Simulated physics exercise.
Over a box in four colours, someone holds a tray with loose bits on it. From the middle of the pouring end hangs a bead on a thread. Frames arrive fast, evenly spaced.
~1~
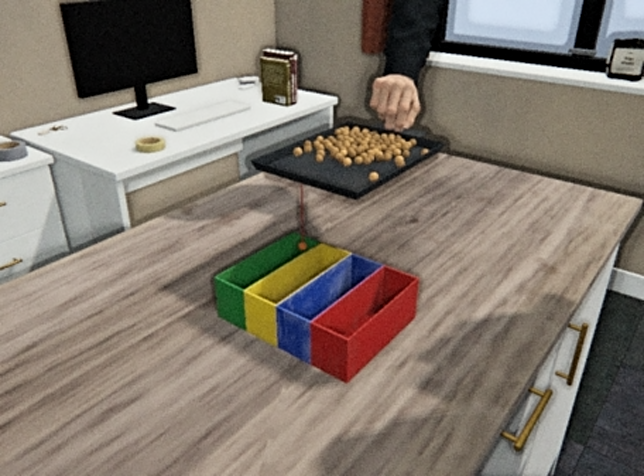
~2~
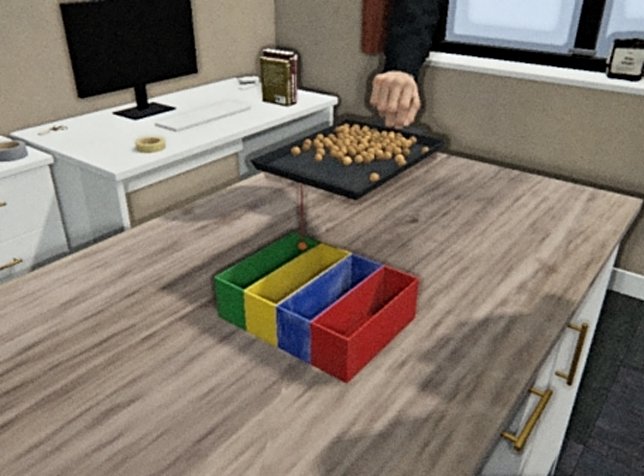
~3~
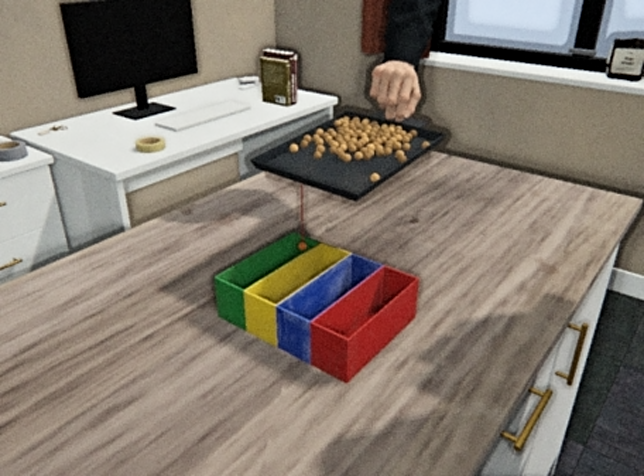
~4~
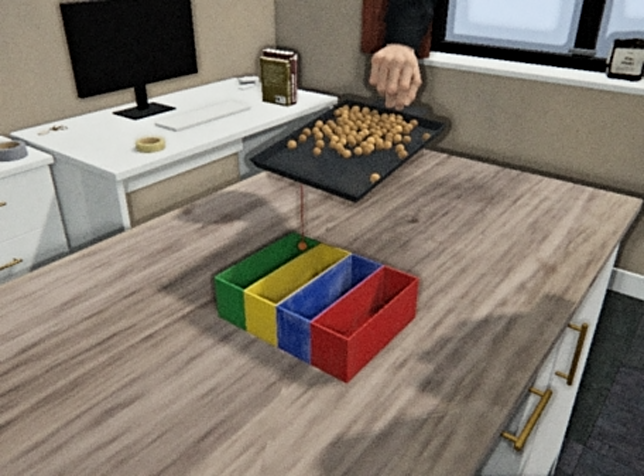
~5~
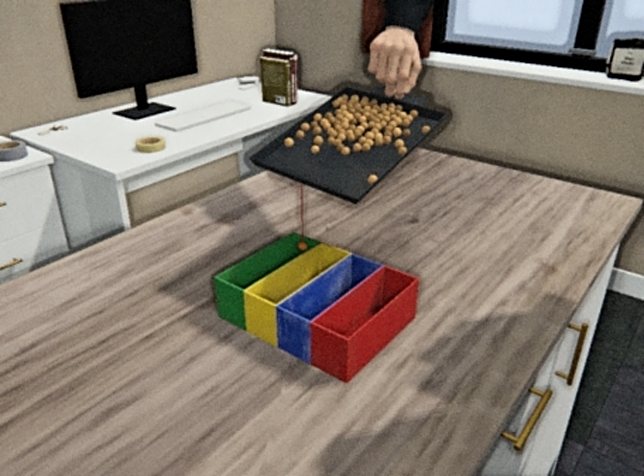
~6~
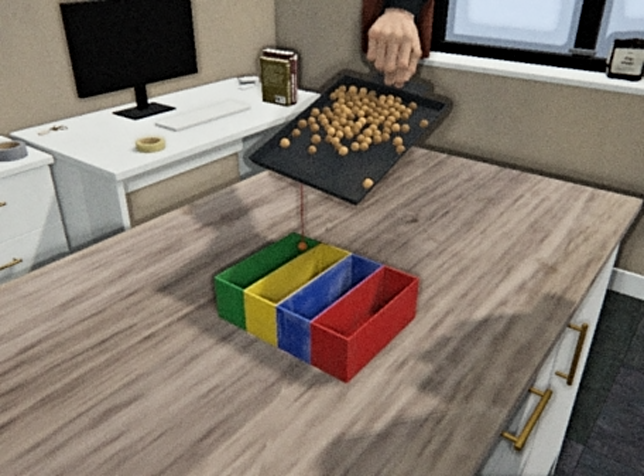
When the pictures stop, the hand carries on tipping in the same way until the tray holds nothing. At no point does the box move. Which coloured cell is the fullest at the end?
The blue one.
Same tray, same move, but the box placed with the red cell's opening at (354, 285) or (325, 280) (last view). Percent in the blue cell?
Trial 1 near 20 percent, trial 2 near 10 percent.
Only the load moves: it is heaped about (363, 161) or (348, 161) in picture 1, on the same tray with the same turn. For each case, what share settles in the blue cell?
Roughly 50 per cent, then roughly 50 per cent.
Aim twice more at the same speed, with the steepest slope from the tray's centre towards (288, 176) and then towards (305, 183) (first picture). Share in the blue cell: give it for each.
Roughly 0 per cent, and 10 per cent.
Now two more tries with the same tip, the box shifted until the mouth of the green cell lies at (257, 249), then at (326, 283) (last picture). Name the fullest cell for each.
The answer is the cell in red for the first try and the green one for the second.
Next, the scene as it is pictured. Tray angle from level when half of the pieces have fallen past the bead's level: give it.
It sits at roughly 65°.
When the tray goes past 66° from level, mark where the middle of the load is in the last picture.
Load centre: Approx. (319, 287).
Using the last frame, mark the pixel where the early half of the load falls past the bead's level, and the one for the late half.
About (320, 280) to begin with, then about (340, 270).
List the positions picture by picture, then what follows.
In the first picture, corners of the pouring end at (256, 160) and (357, 190), level; middle of the load at (364, 144), round wooden beads; bead on its thread at (303, 246); green cell at (231, 300); yellow cell at (261, 315); blue cell at (294, 331); red cell at (329, 348).
In the second picture, corners of the pouring end at (256, 160) and (356, 190), level; middle of the load at (364, 142).
In the third picture, corners of the pouring end at (256, 159) and (356, 191), tipped barely, lowest at the right corner; middle of the load at (364, 136).
In the fourth picture, corners of the pouring end at (255, 158) and (356, 193), tipped a little, lowest at the right corner; middle of the load at (364, 128), a stray few on the move.
In the fifth picture, corners of the pouring end at (255, 157) and (356, 195), tipped a little, lowest at the right corner; middle of the load at (363, 120), a small part on the move.
In the sixth picture, corners of the pouring end at (254, 156) and (356, 197), tipped clearly, lowest at the right corner; middle of the load at (361, 114), all on the move; green cell at (231, 300); yellow cell at (261, 315); blue cell at (294, 331); red cell at (329, 348).
Soon, tray tipped steeply; about a quarter on the tray; about a quarter in the blue cell; a small part in the red cell; a small part in the yellow cell; a stray few in the green cell; about a quarter falling or outside the box.
A while on, tray tipped past a quarter turn; about half in the blue cell; about a quarter in the red cell; a small part in the yellow cell; a stray few in the green cell; a small part falling or outside the box.
Towards the end, tray tipped past a quarter turn; about half in the blue cell; about a quarter in the red cell; a small part in the yellow cell; a stray few in the green cell; a small part falling or outside the box.
Finally, tray tipped past a quarter turn; about half in the blue cell; about a quarter in the red cell; a small part in the yellow cell; a stray few in the green cell; a small part outside the box.
